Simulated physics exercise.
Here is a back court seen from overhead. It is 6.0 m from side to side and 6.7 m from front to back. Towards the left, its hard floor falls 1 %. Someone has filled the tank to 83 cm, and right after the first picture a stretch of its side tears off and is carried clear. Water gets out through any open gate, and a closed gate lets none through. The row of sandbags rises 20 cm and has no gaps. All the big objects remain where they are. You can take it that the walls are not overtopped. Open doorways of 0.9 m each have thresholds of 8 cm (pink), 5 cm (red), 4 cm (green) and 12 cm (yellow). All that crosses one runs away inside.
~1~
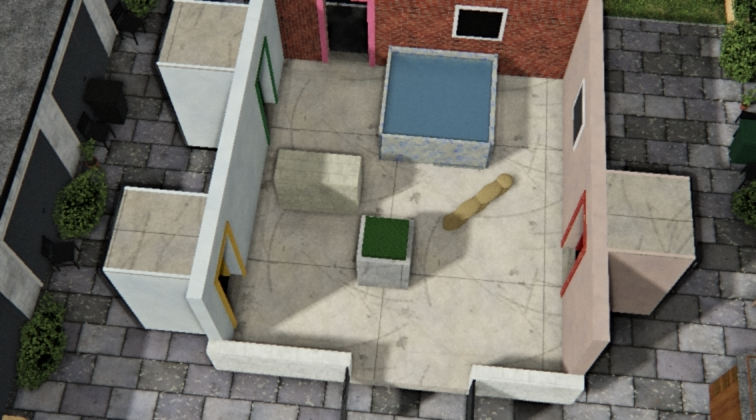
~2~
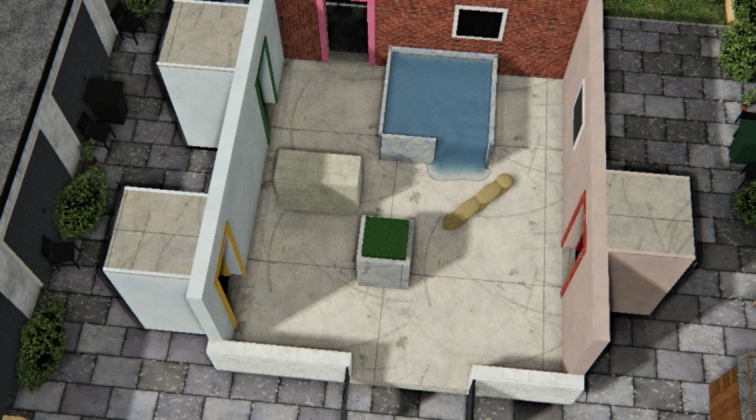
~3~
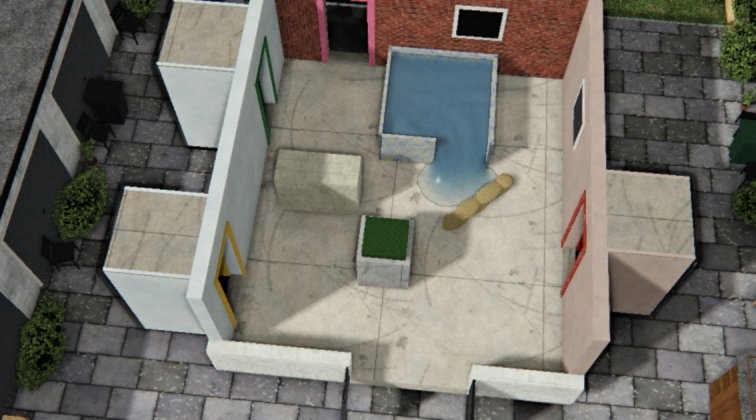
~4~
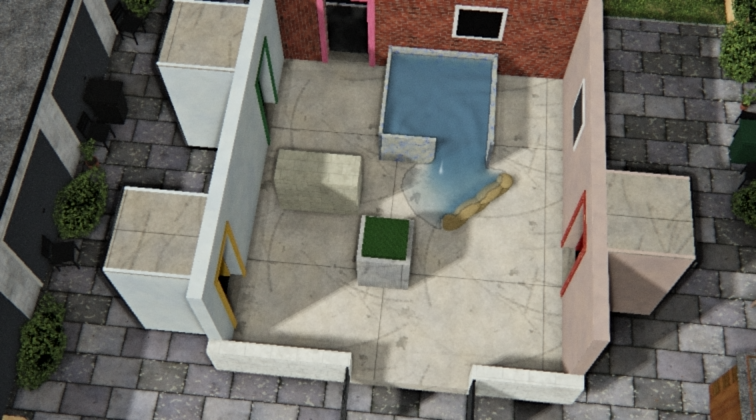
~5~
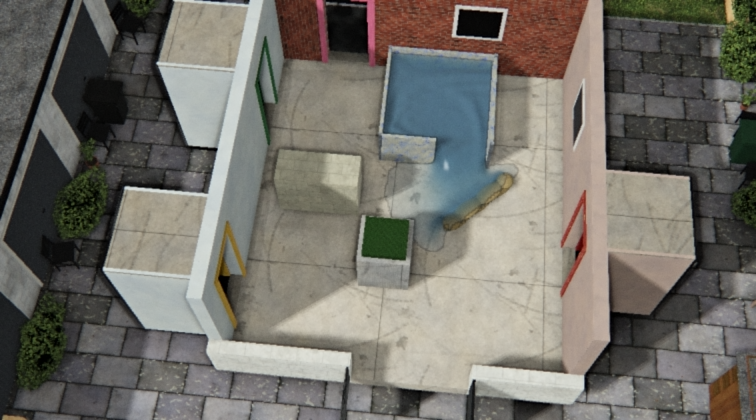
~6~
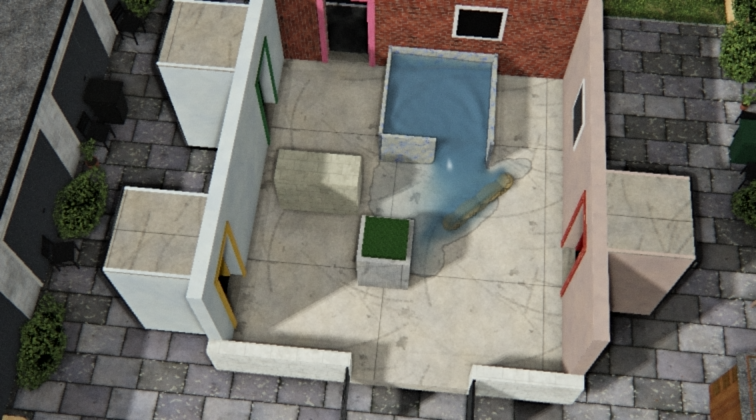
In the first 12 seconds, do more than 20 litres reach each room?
At the pink door, not that much; at the red door, more than that; at the green door, more than that; at the yellow door, not that much.
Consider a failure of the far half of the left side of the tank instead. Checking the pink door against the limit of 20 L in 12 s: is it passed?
Pink: Exceeds.
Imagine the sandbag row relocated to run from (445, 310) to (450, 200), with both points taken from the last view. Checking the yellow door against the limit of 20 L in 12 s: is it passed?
Limit check - yellow: Fail, exceeded.
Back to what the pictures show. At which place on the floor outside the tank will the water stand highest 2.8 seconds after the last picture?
Pixel (478, 191), about.
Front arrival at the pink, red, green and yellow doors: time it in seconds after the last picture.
Pink = 3.8 s, red = 0.9 s, green = 2.2 s, yellow = 1.6 s.
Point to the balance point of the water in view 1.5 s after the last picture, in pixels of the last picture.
Around (437, 168).
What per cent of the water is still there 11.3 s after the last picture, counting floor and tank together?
72 %.
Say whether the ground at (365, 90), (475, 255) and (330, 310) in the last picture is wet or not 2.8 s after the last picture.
Status of the three spots: Free of it, inundated, free of it.
Then, 0.7 s after the last picture water covers 35 % of the floor and is deepest (54 cm) near (478, 191); pink door not reached, red door not reached, green door not reached, yellow door not reached.
Then, 1.5 s after the last picture water covers 60 % of the floor and is deepest (44 cm) near (478, 191); pink door not reached, red door 11 cm at the sill, 14 L in, green door not reached, yellow door not reached.
Then, 2.8 s after the last picture water covers 75 % of the floor and is deepest (35 cm) near (478, 191); pink door not reached, red door 7 cm at the sill, 31 L in, green door 3 cm at the sill, 0 L in, yellow door 9 cm at the sill, 0 L in.
Then, 6.3 s after the last picture water covers 95 % of the floor and is deepest (18 cm) near (478, 191); pink door 10 cm at the sill, 0 L in, red door 3 cm at the sill, 33 L in, green door 3 cm at the sill, 0 L in, yellow door 11 cm at the sill, 1 L in.
Then, 11.3 s after the last picture water covers 95 % of the floor and is deepest (13 cm) near (258, 204); pink door 7 cm at the sill, 4 L in, red door 6 cm at the sill, 38 L in, green door 6 cm at the sill, 50 L in, yellow door 7 cm at the sill, 5 L in.
